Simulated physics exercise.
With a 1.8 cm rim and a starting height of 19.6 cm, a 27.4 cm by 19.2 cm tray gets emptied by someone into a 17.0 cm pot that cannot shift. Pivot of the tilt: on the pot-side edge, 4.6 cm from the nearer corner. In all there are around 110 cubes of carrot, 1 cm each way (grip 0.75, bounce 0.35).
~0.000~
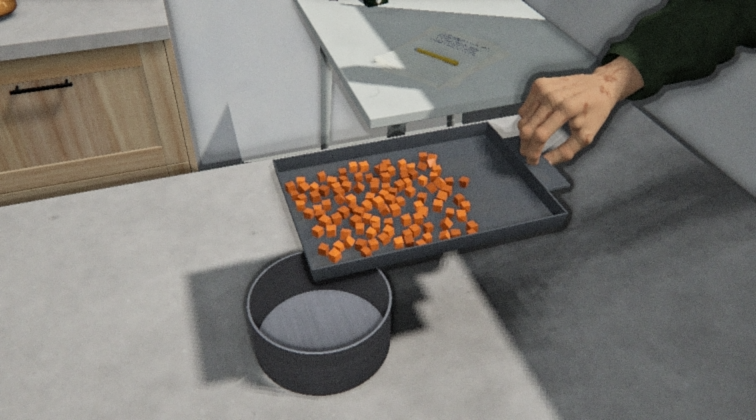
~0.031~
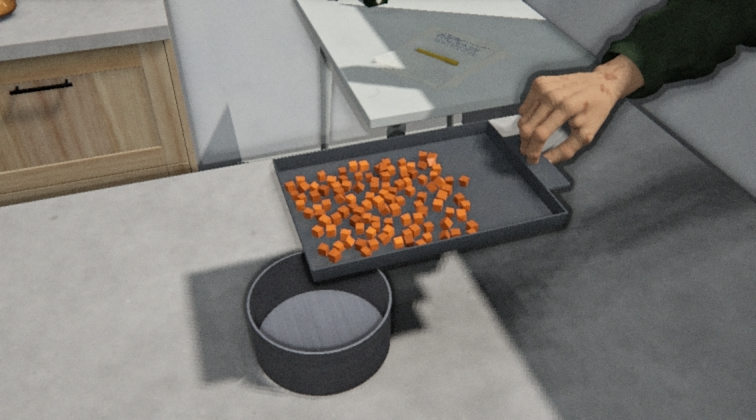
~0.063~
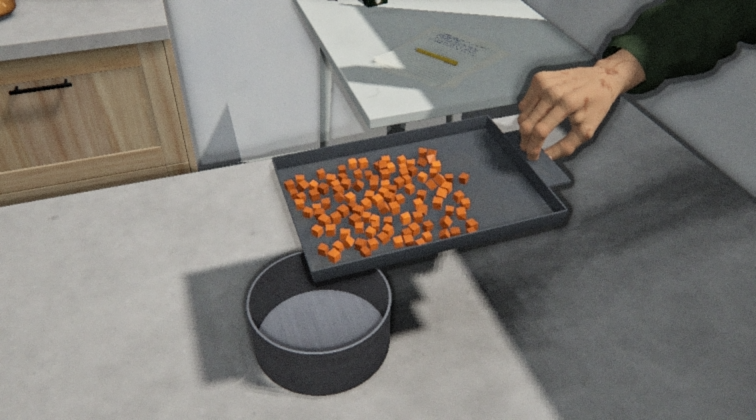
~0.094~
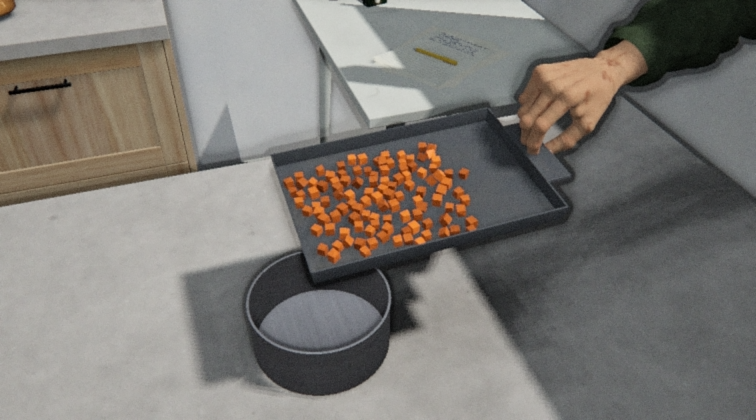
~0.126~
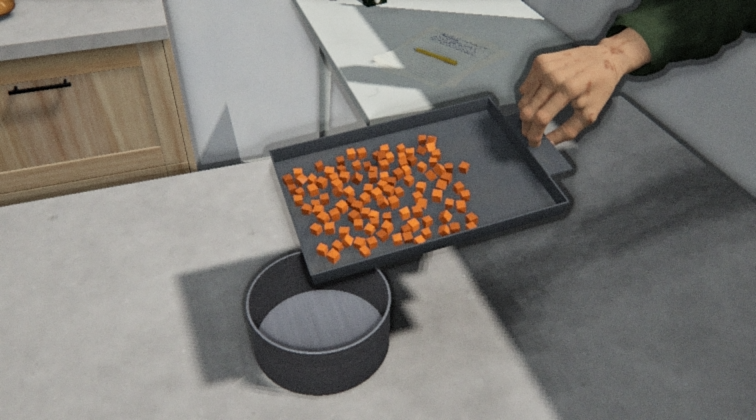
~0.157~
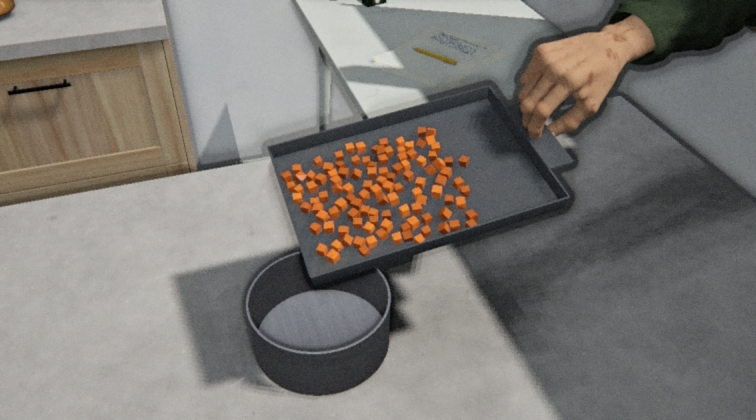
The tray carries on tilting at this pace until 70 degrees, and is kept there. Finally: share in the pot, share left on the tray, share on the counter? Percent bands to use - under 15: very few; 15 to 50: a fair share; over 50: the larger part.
Pot - very few, tray - the larger part, counter - a fair share.
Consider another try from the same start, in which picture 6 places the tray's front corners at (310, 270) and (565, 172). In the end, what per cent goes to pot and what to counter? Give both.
You'd end with pot at 5 and counter at 40.
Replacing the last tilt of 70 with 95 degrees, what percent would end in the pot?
Estimated share: About 0 %.
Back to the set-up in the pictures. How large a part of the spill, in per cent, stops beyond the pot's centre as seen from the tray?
That comes to roughly 90 percent.
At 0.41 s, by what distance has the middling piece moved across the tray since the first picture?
It has moved some 1 cm from its start.
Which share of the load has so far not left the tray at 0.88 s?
Load share: Around 75%.
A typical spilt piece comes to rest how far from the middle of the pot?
Some 24 centimetres.
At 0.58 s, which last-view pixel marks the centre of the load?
(351, 224), roughly.
Then, at 0.41 s, tilt 40 degrees; the tray holds 100 %, the pot 0 %.
After 0.58 s, tilt 60 degrees; the tray holds 100 %, the pot 0 %.
After 0.88 s, tilt 70 degrees; the tray holds 75 %, the pot 0 %.
By 2.2 s all is still; pot 0 %, tray 70 %, counter 30 %.
